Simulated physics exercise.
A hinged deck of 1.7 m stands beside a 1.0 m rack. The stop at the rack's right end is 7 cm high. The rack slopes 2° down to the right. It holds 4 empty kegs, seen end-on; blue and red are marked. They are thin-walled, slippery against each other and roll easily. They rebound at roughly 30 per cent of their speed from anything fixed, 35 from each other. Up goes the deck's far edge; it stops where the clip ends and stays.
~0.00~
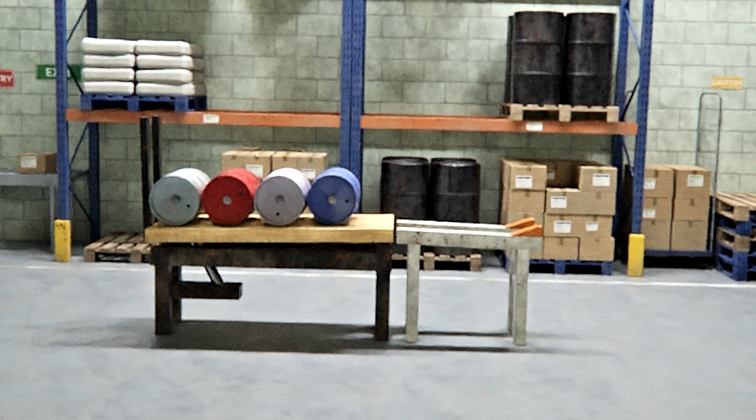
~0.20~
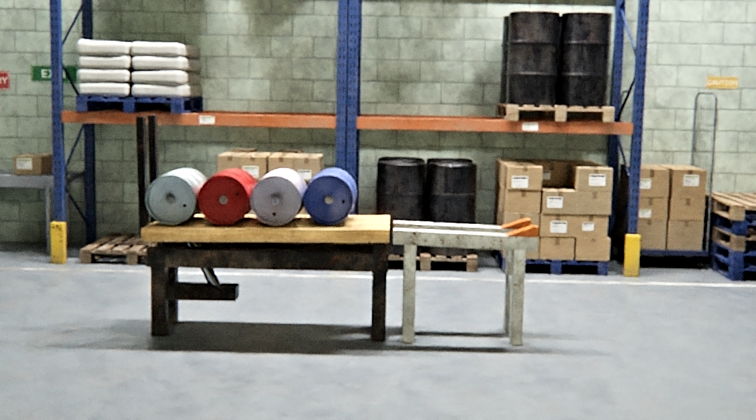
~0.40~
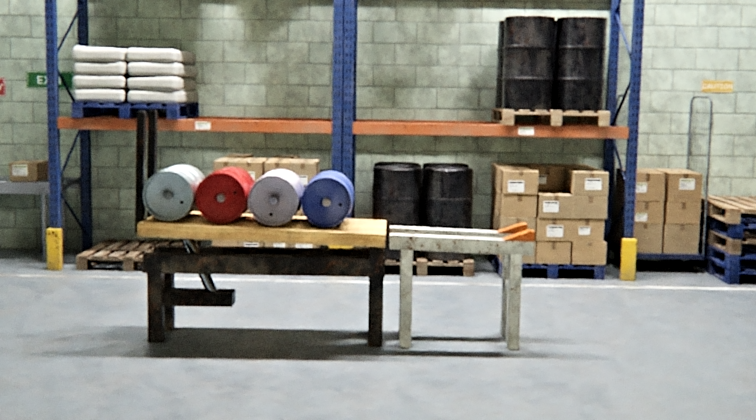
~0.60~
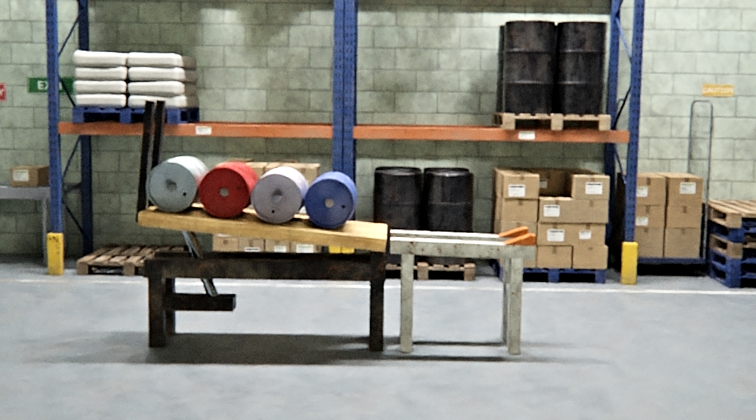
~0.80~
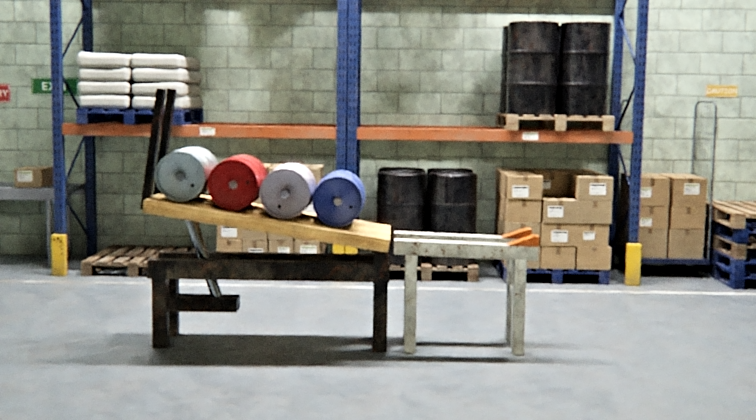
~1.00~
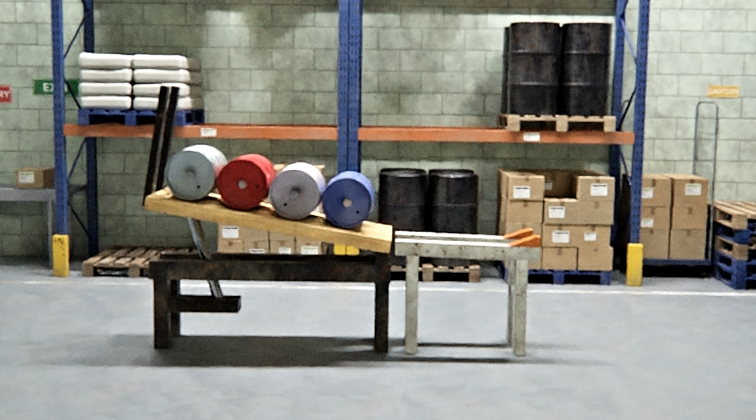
Wooden deck holding four kegs in a warehouse lifting at its left end, the kegs shifting slightly right as it tilts.
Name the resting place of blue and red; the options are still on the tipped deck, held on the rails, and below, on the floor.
Blue comes to rest below, on the floor, red comes to rest held on the rails.
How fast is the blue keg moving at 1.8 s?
Roughly 0.9 m/s.
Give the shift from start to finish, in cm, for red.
About: Red 190.
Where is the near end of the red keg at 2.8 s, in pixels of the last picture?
At about (459, 218).
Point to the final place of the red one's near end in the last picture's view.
Around (506, 220).
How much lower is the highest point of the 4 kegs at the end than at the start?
Some 0 cm lower.
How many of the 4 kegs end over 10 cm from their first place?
4 of them.
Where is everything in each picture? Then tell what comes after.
The first picture shows blue at (332, 200), red at (227, 200); deck tilted 2° back; stop top at (540, 229).
The second picture shows blue at (328, 201), red at (223, 200); deck tilted 1° back.
The third picture shows blue at (326, 203), red at (221, 198); deck tilted 2° to the rack.
The fourth picture shows blue at (329, 204), red at (224, 193); deck tilted 5° to the rack.
The fifth picture shows blue at (337, 202), red at (233, 185); deck tilted 8° to the rack.
The sixth picture shows blue at (347, 203), red at (242, 184); deck tilted 9° to the rack.
After 1.8 s, blue is on the rack, 80 cm from the rack's far end, rolling right; red is on the deck, 55 cm from the hinge, rolling right; 0 lost over the end.
After 2.8 s, blue is beyond the stop and falling; red is on the rack, 55 cm from the rack's far end, rolling right; 1 lost over the end.
At rest (8.3 s), blue is beyond the stop, on the ground; red is on the rack, 25 cm from the rack's far end; 2 lost over the end.
